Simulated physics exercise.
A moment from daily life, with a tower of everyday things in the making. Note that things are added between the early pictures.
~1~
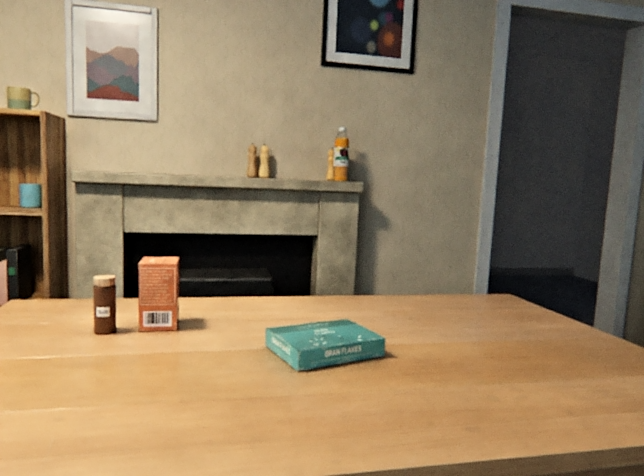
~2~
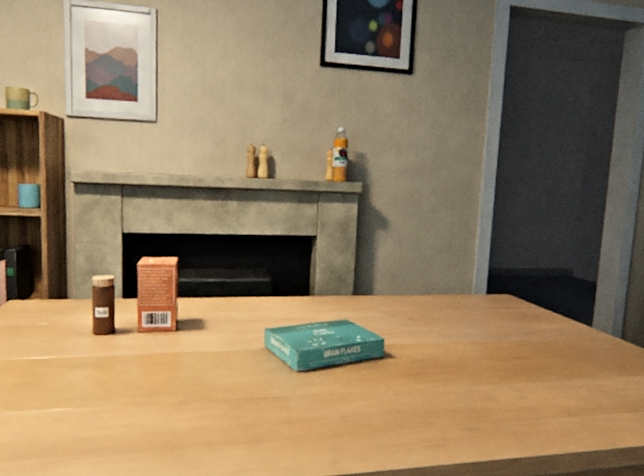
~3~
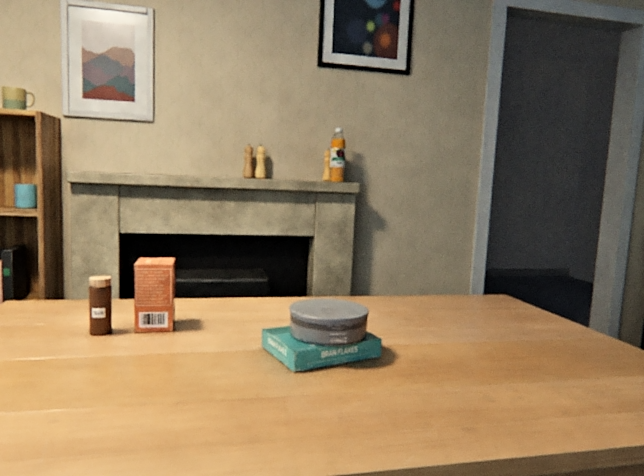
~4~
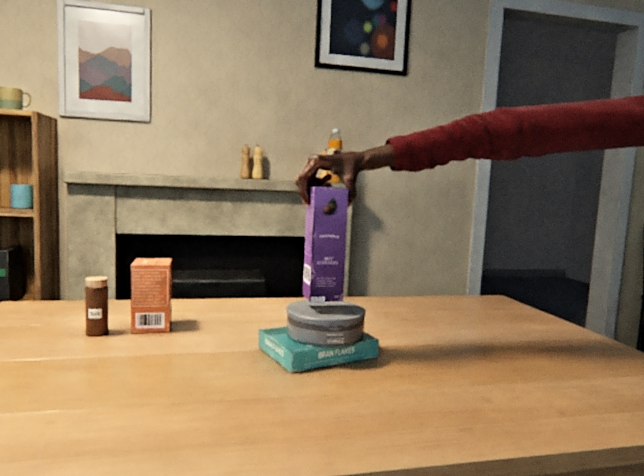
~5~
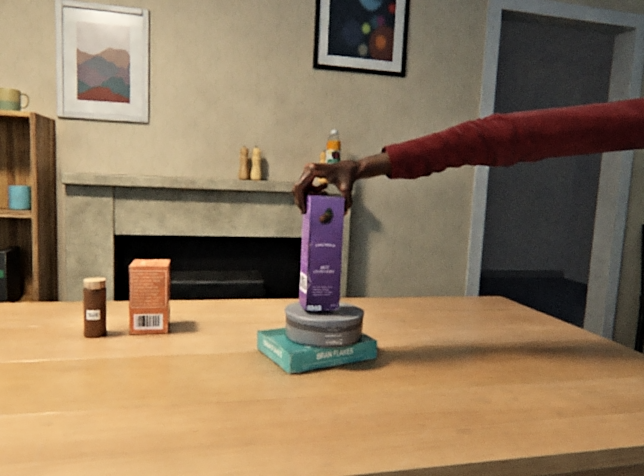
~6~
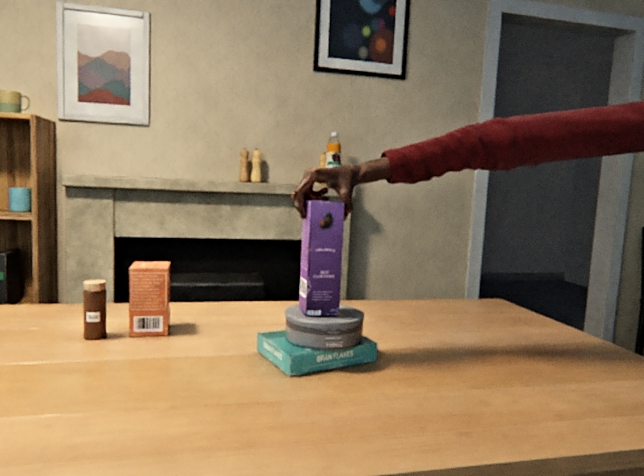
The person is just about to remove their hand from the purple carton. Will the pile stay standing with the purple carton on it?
Yes.
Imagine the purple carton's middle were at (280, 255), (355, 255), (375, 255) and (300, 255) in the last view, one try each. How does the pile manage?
The pile goes down on try one, does not fall on try two, goes down on try three and does not fall on try four.
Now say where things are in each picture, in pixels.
In the first frame, the last thing is not in view yet.
In the second frame, the last thing is not in view yet; brown shaker (104, 305).
In the third frame, the last thing is not in view yet; grey tub (329, 321).
In the fourth frame, still above its spot; purple carton (325, 243); brown shaker (97, 306).
In the fifth frame, set down, still held; purple carton (321, 252); grey tub (324, 323).
In the sixth frame, set down, still held; purple carton (321, 257); brown shaker (95, 309).
Then, 0.30 s on from there, no change.
Then, 0.70 s on from there, purple carton resting near (321, 257).
In the end, all 5 unmoved. At the end, from the last picture's camera, purple carton near (321, 257). The pile stays up.
